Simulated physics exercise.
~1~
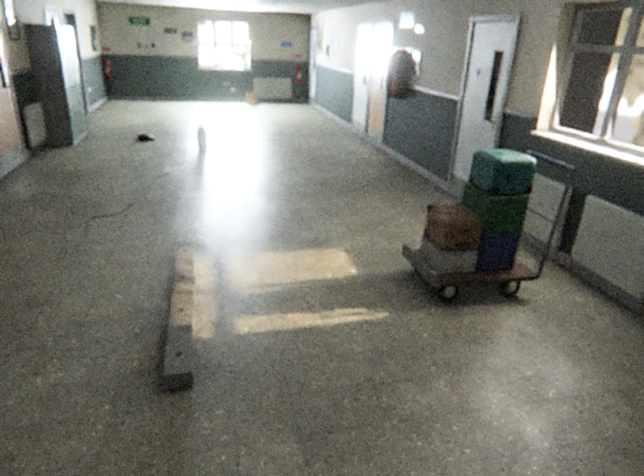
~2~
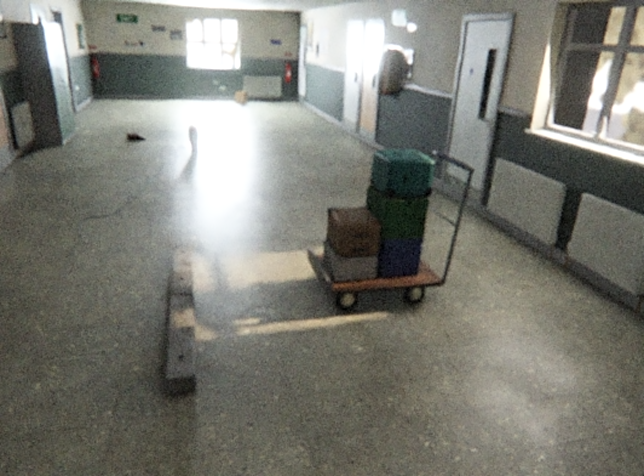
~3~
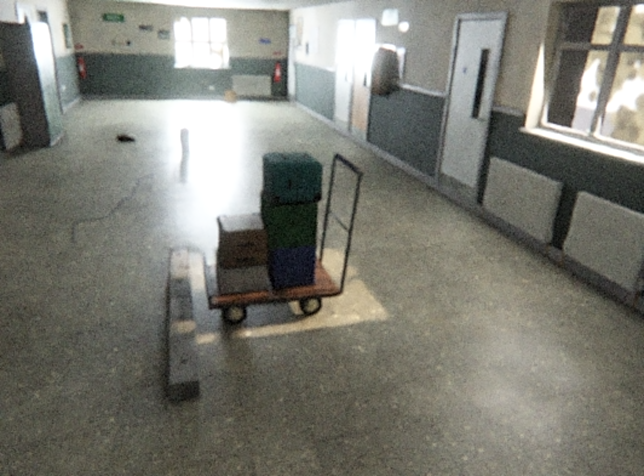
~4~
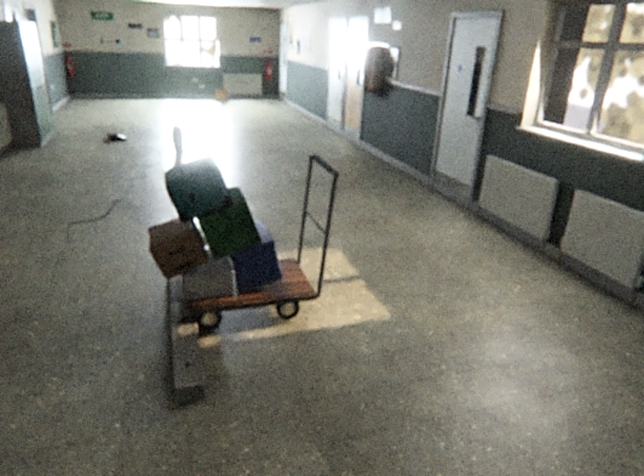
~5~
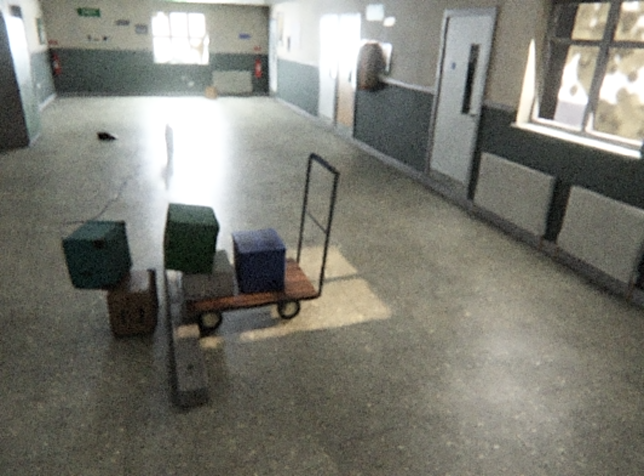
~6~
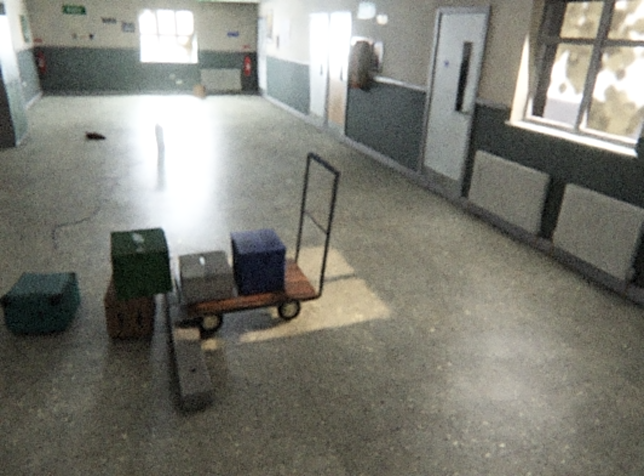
At first, a flatbed trolley stacked with coloured boxes rolls left across a hallway floor towards a low kerb. Teal, green and blue boxes form the taller stack, beside a brown box resting on a white one. The trolley reaches the kerb and stops, and the upper boxes tip forward to the left. The brown box drops over the kerb, while the teal and green ones tumble after it. Finally, the teal box lies on the floor at the far left, the green one rests atop the brown one, and the white and blue boxes remain on the trolley.
